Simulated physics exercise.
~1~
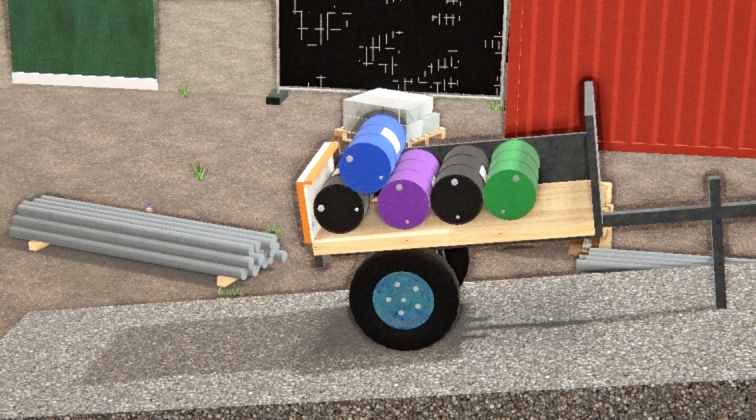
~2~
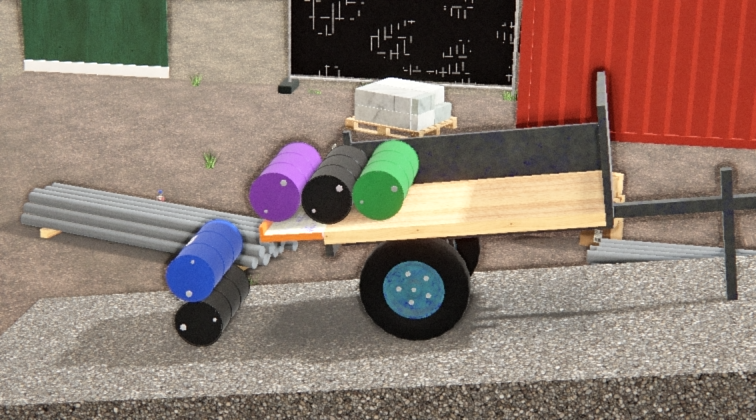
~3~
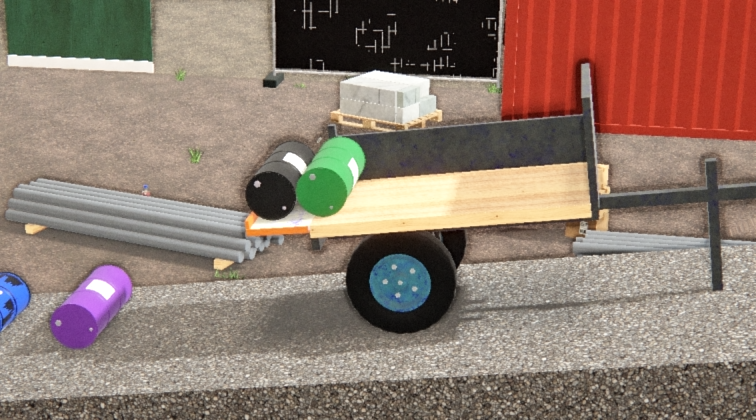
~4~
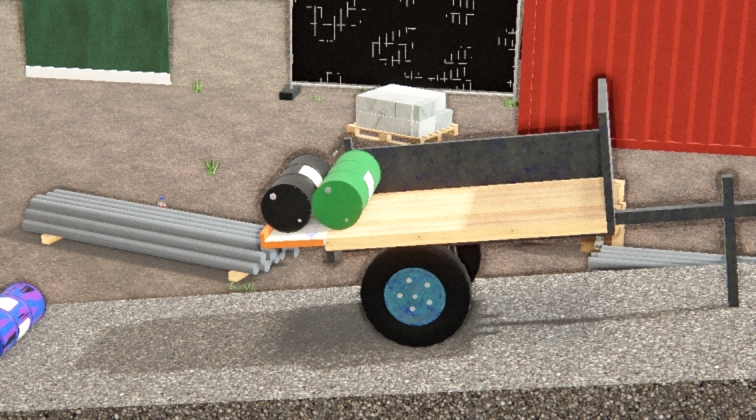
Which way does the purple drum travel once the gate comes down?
It travels to the left, rolling off the lowered gate and on along the road towards the left edge of the view.
Five drums, one blue, one purple, one green and two black, sit on the wooden bed of a two-wheeled trailer, seen from its open side on a sloping gravel road. Grey pipes lie behind to the left, and a red container stands to the right. The orange-edged gate at the left end swings down flat, and the drums roll left towards it. The blue drum and a black one drop to the road, then the purple one follows and moves away left. At the end, the other black drum rests on the lowered gate with the green one beside it.
